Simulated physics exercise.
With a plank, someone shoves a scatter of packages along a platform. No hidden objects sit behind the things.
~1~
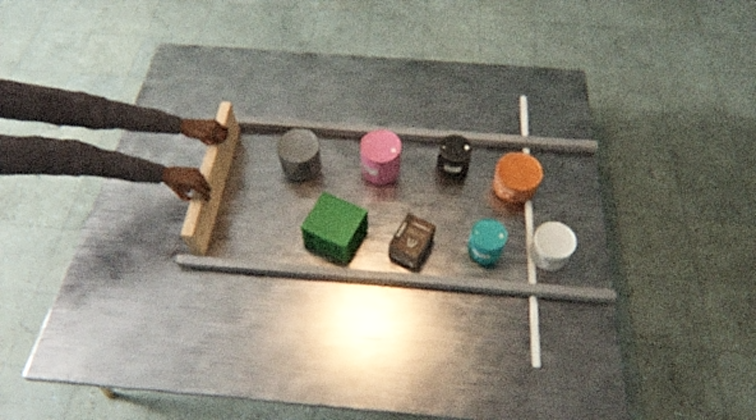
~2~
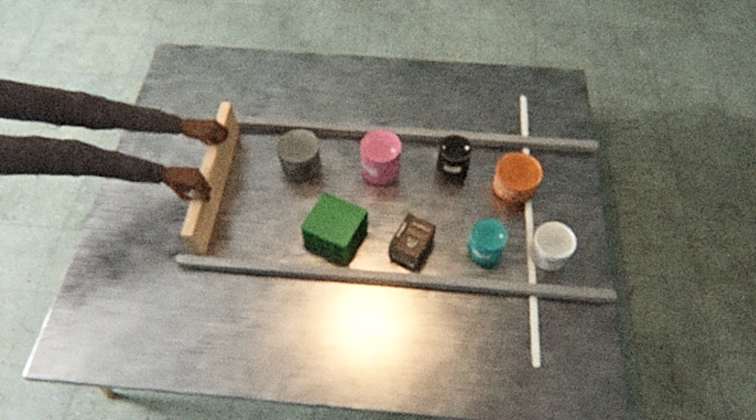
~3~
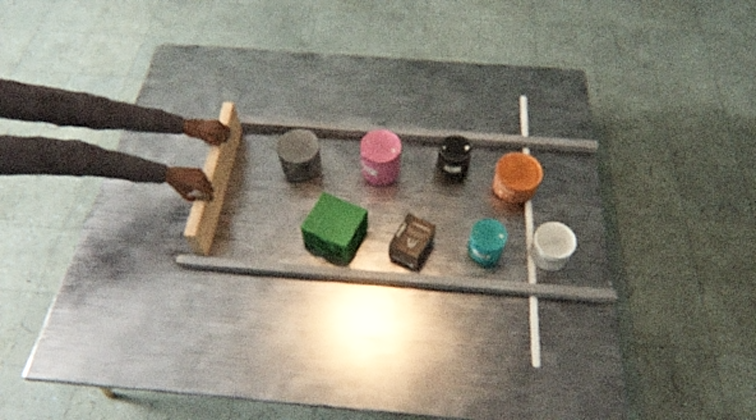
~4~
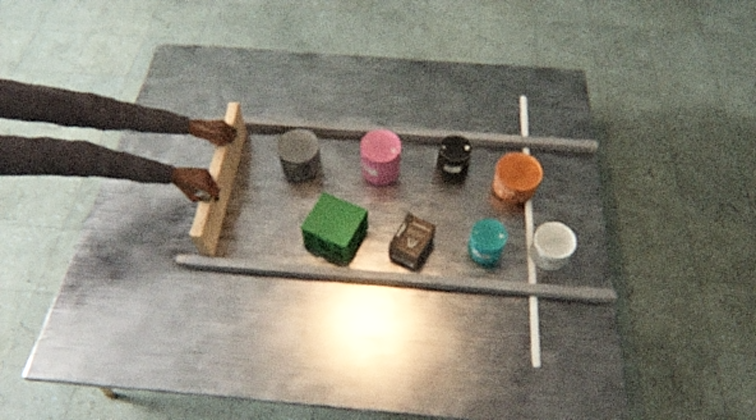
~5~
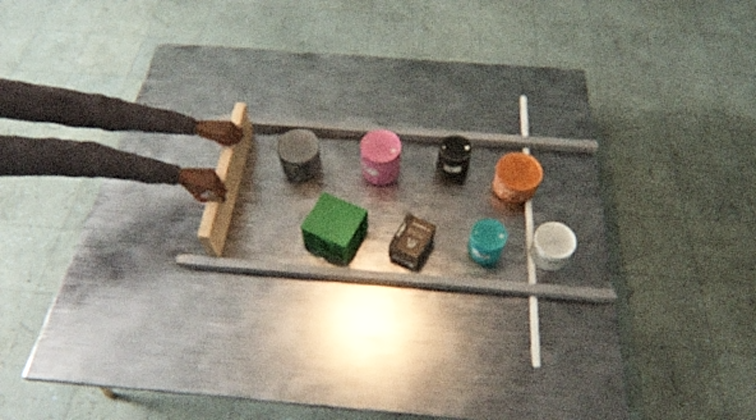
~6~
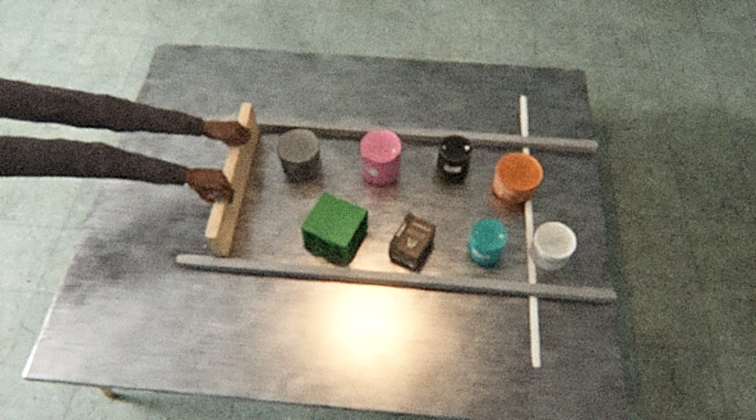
Two hands sliding a wooden plank slightly right between rails on a metal table, the scattered pails, canisters and blocks staying still.
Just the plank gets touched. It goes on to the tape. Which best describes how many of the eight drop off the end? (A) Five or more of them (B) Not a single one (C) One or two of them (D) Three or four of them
The answer is D.
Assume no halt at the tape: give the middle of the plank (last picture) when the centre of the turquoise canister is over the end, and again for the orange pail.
Middle: Roughly (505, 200); roughly (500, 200).
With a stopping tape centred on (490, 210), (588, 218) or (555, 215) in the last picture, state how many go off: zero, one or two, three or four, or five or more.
Result per tape, in order - 1 or 2 / five or over / five or over.
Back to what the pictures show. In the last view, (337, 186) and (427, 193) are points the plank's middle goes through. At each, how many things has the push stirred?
The count is 3 at the first point and 8 at the second.
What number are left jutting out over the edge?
I'd put it at 2.
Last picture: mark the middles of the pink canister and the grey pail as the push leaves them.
The pink canister ends up near (594, 185), and the grey pail near (552, 179).
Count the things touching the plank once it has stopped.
The answer is 2.
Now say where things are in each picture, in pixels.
The first picture shows white pail (552, 247); orange pail (517, 178); turquoise canister (487, 242); plank (213, 177); tape (529, 213).
The second picture shows orange pail (517, 178); pink canister (381, 158).
The third picture shows turquoise canister (487, 242); grey pail (300, 155).
The fourth picture shows white pail (552, 247); black canister (454, 157).
The fifth picture shows orange pail (517, 178); plank (228, 178).
The sixth picture shows white pail (552, 247); orange pail (517, 178); turquoise canister (487, 242); plank (235, 178); tape (529, 213).
Soon after, none off yet; white pail at rest near (552, 247); orange pail at rest near (517, 178); turquoise canister at rest near (487, 242).
At rest, the number that fall off is three or four; fallen, turquoise canister, orange pail and white pail.
